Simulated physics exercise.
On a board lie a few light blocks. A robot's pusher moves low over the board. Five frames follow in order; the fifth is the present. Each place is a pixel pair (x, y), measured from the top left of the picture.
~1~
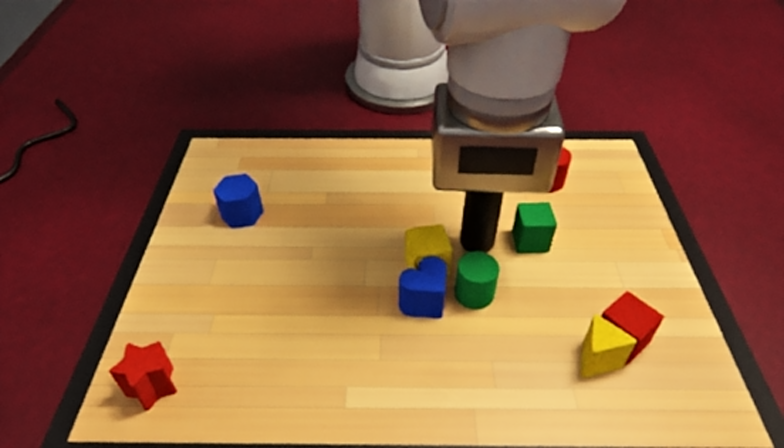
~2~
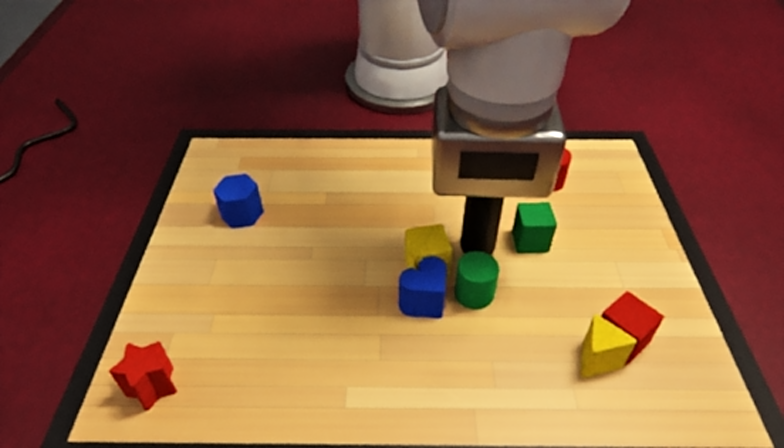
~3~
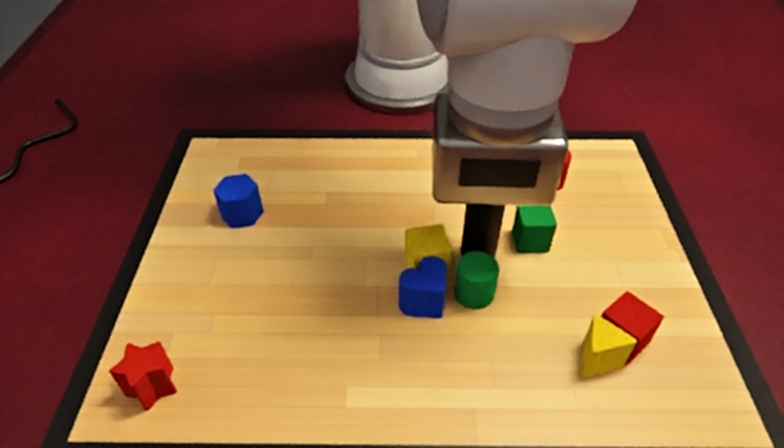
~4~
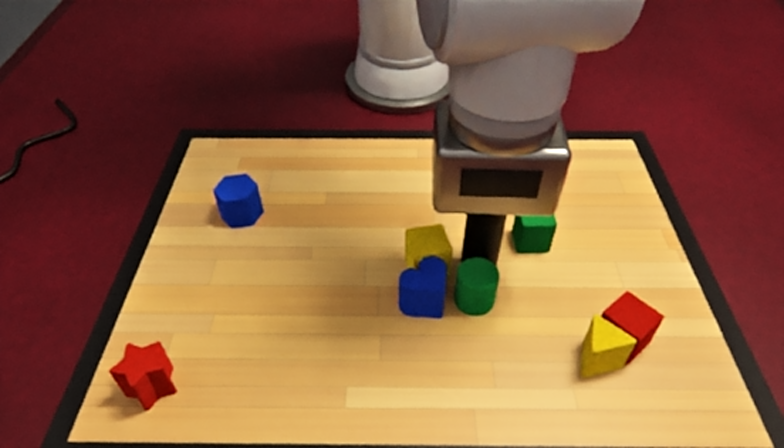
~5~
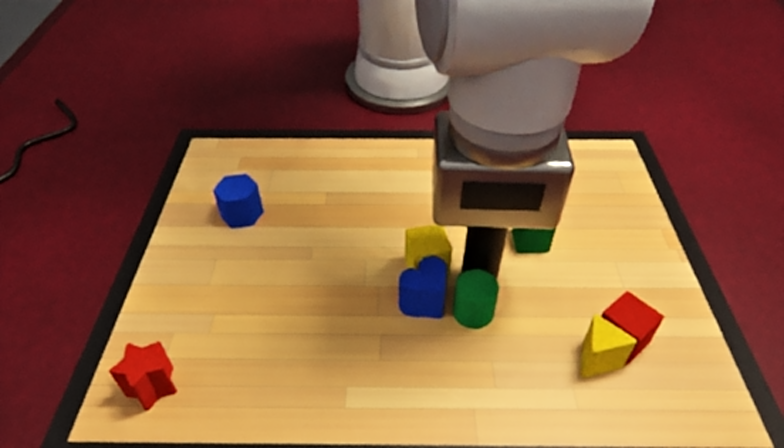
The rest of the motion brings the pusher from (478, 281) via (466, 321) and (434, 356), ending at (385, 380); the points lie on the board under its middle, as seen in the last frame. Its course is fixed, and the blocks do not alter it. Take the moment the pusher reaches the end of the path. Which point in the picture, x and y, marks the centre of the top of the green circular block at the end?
The answer is (459, 367).
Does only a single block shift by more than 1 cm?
In short: Yes.
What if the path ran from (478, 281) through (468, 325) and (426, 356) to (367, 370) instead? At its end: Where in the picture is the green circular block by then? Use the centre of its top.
The middle of its upper face will lie at (460, 363).
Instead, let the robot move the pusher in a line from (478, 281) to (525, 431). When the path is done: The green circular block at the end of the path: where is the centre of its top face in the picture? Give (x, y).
Its top middle is near (466, 351).
The first path, step by step. One third of the way, pusher (467, 314); green circular block (469, 330).
Two thirds of the way, pusher (433, 350); green circular block (460, 366).
At the end, pusher (385, 374); blue heart still; green circular block (459, 367).
